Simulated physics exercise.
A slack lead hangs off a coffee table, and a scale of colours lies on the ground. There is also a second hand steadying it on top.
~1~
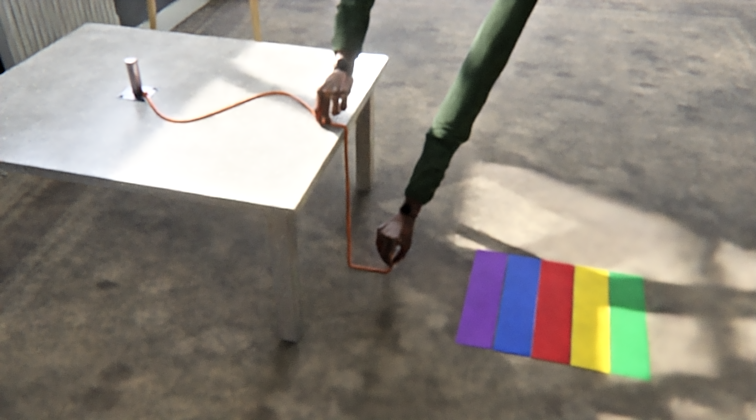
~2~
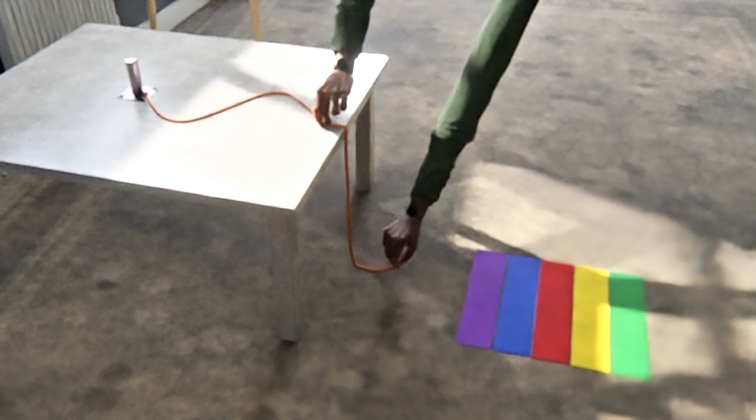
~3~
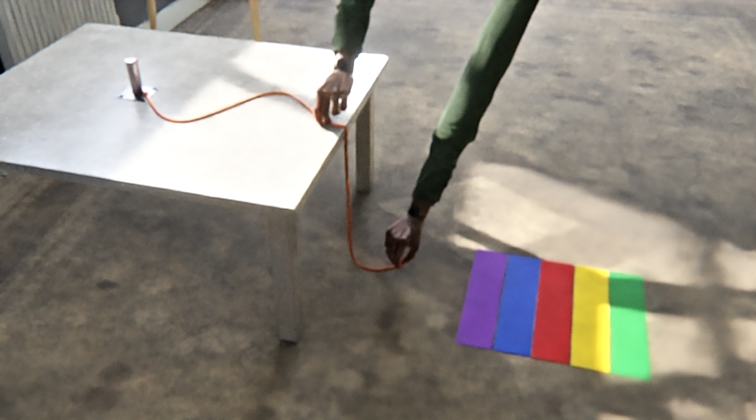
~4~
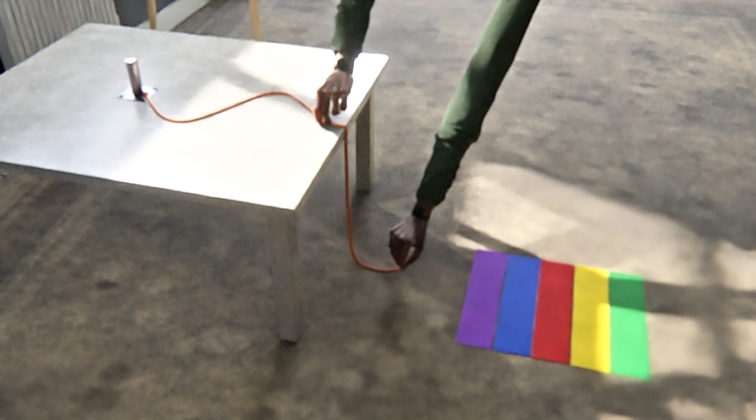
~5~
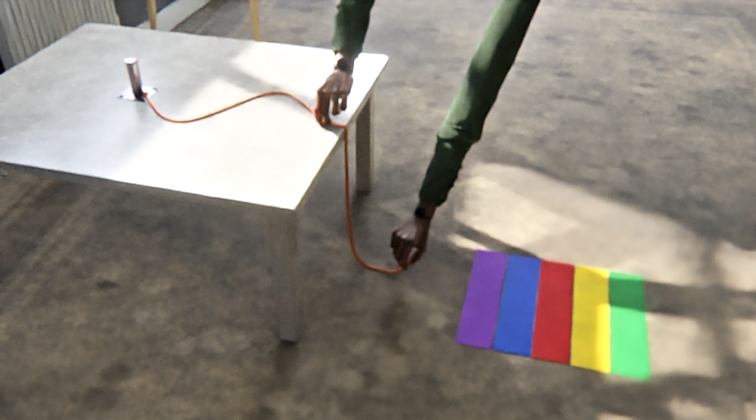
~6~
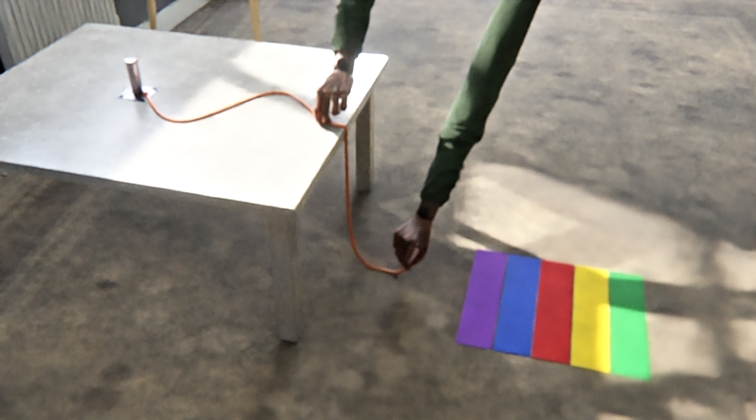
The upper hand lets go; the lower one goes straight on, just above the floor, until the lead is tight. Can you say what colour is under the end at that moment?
Yes, it is yellow.
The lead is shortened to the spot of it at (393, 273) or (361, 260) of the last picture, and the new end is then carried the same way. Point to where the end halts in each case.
Near (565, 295) and (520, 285).
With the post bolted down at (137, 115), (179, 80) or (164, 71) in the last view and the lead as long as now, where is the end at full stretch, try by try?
One per try, in order: (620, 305), (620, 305), (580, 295).
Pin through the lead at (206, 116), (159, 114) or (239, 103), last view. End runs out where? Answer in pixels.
(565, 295), (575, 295), (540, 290).
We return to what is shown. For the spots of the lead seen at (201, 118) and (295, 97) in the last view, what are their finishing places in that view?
(235, 108) and (341, 122).
A little later, end near (524, 287); over blue.
Next, end near (567, 294); over red.
When it is tight, end near (595, 299); over yellow. It gets as far as the yellow strip.
